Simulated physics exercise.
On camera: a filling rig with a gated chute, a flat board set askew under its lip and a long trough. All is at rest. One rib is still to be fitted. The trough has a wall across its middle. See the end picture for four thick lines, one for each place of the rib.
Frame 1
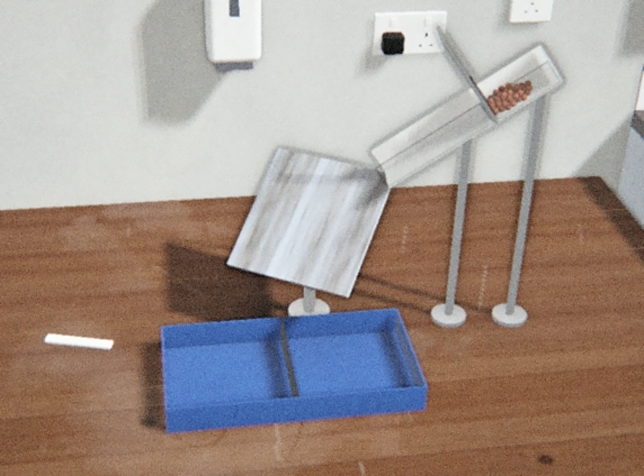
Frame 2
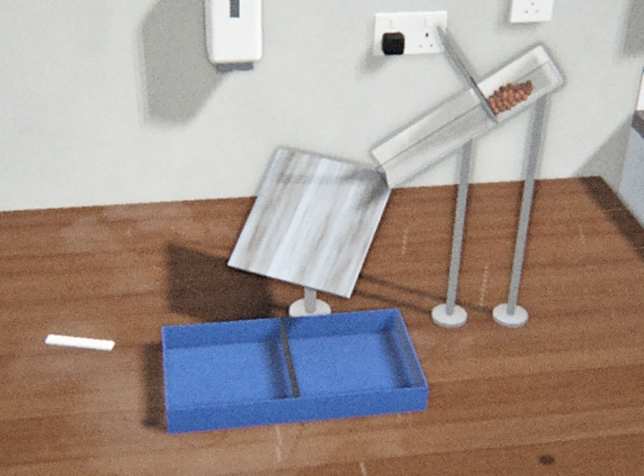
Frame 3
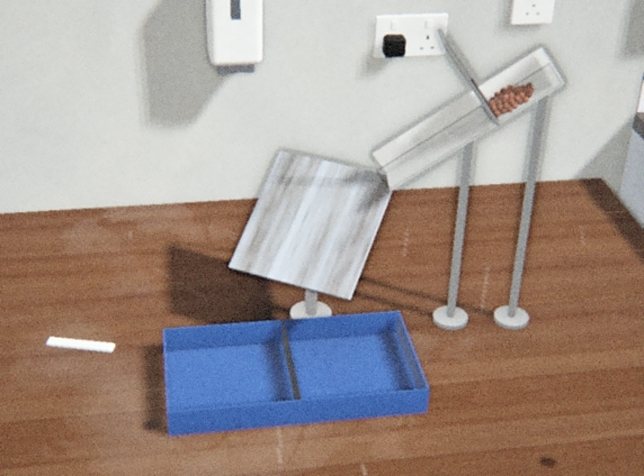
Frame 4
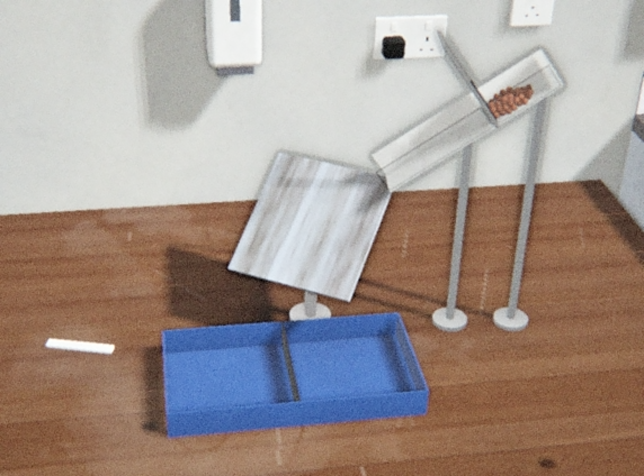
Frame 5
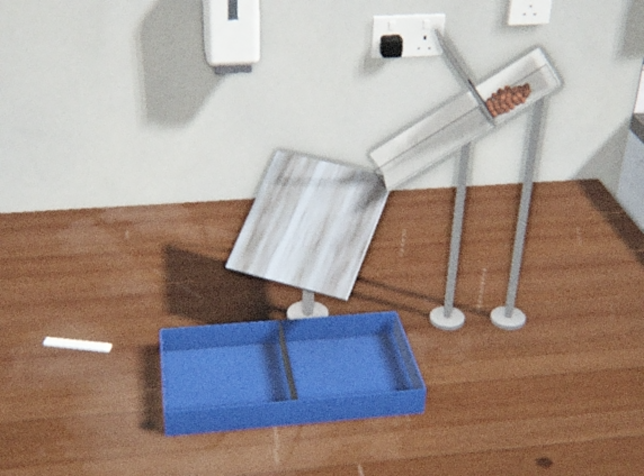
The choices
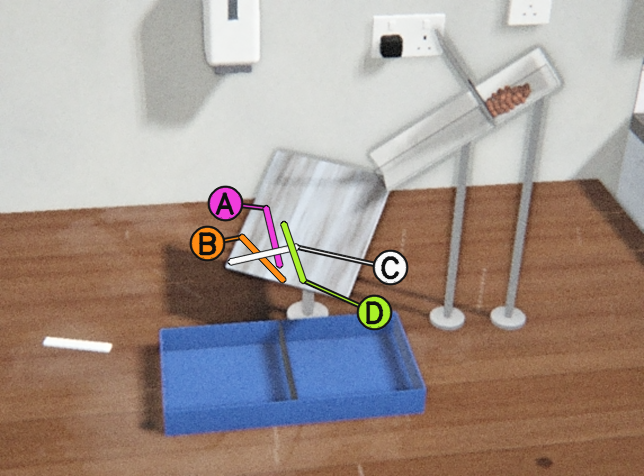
On a wooden table, brown pellets sit still behind a chute's shut gate, above a tilted board and blue tray.
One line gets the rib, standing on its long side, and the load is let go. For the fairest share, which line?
Use line B.
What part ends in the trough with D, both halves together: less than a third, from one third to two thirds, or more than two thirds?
It is more than two thirds.
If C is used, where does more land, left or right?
The left half.
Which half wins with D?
Right.
On the marked copy, line A from (266, 208) to (279, 264); line B from (242, 237) to (282, 279); line C from (296, 247) to (231, 261); line D from (283, 224) to (303, 280).
Choosing A, of what is caught, all but a few in the left half, only a few in the right.
Choosing B, of what is caught, close to two thirds in the left half, close to a third in the right.
Choosing C, of what is caught, the whole lot in the left half, none at all in the right.
Choosing D, of what is caught, a small share in the left half, all but a few in the right.
